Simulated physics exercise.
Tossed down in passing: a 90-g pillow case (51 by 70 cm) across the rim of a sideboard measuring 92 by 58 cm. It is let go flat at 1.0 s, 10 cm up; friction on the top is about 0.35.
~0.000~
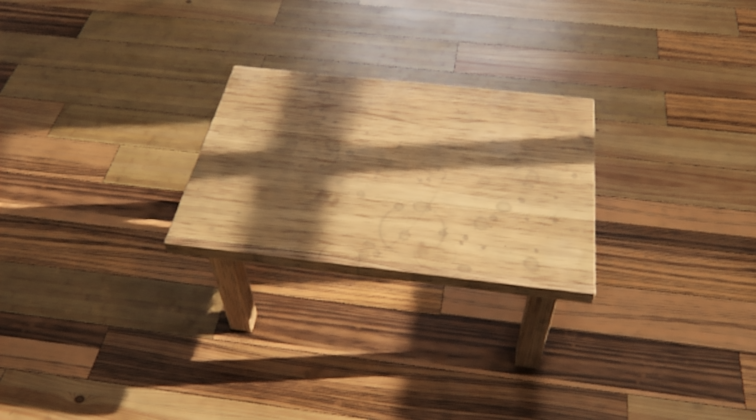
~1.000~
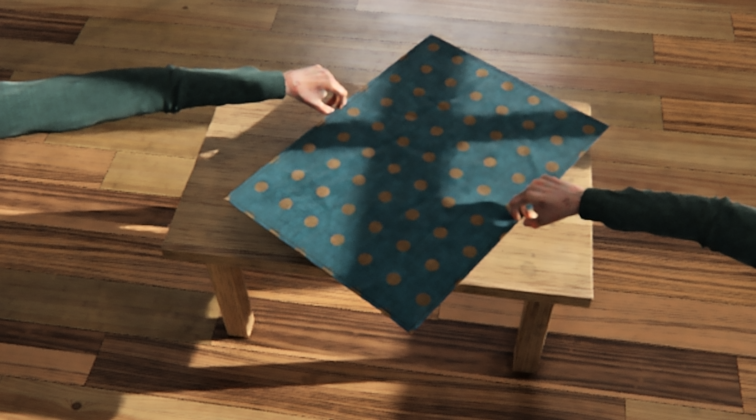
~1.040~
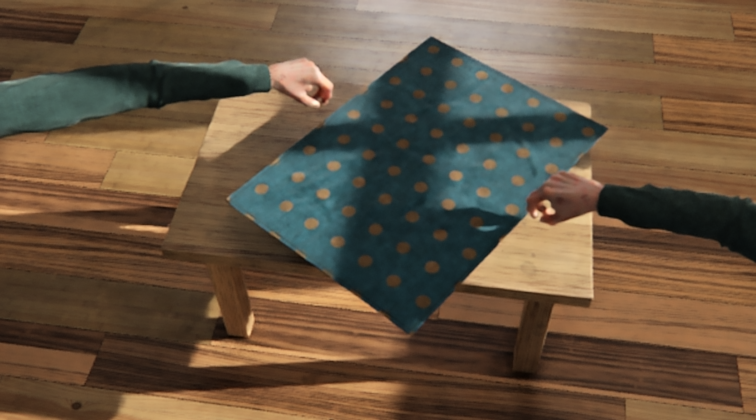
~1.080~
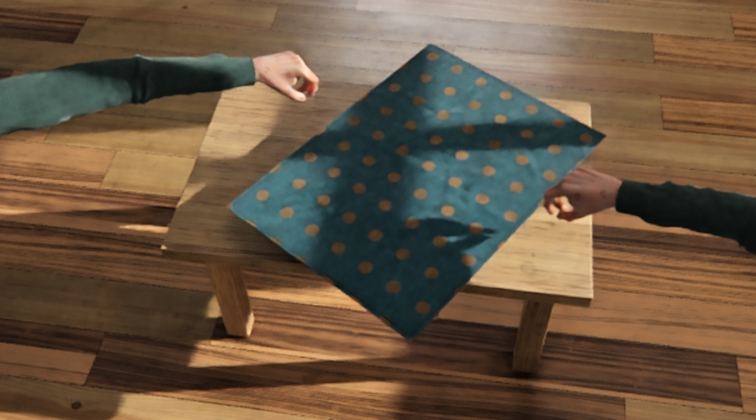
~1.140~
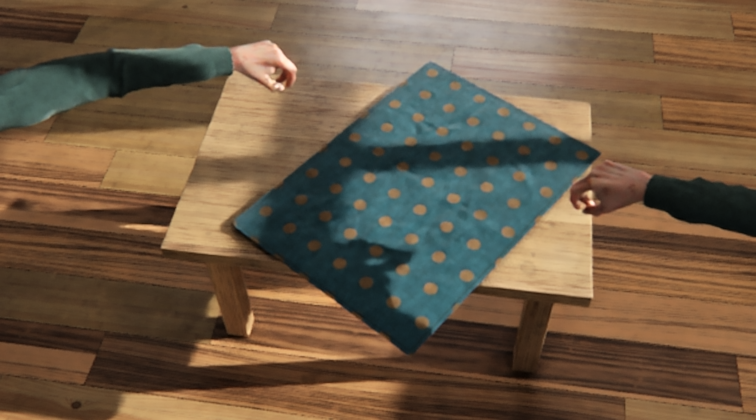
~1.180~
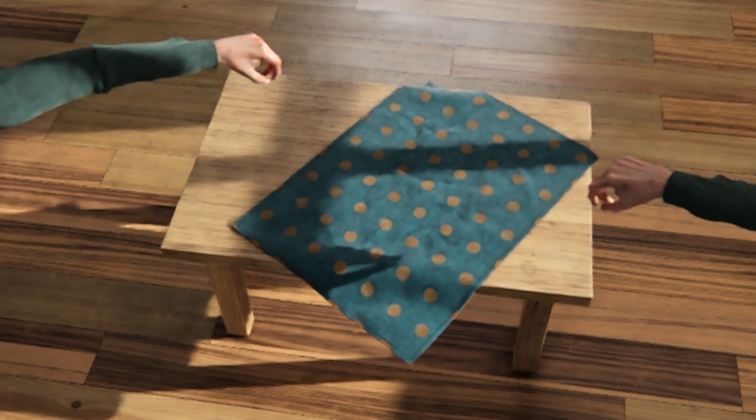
On a sunlit plank floor, a low wooden table stands bare, crossed by window-shaped shadows. Two hands in dark green sleeves then appear, one on each side, with a teal, orange-dotted cloth spread flat at an angle above it. The hands draw back outward as the cloth drops onto the tabletop.
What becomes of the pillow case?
The pillow case keeps to the top.
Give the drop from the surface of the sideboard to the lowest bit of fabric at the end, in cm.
About 18 cm.
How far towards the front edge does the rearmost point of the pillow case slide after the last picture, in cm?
Some 3 cm.
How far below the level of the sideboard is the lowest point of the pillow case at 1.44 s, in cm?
Some 10 cm.
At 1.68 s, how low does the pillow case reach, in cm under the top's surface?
About 14 cm.
By 1.4 s, 85 % of the pillow case is still over the top.
By 1.7 s, 85 % of the pillow case is still over the top.
By 1.9 s, 85 % of the pillow case is still over the top.
By 2.2 s, 85 % of the pillow case is still over the top.
By 4.4 s, 85 % of the pillow case is still over the top.
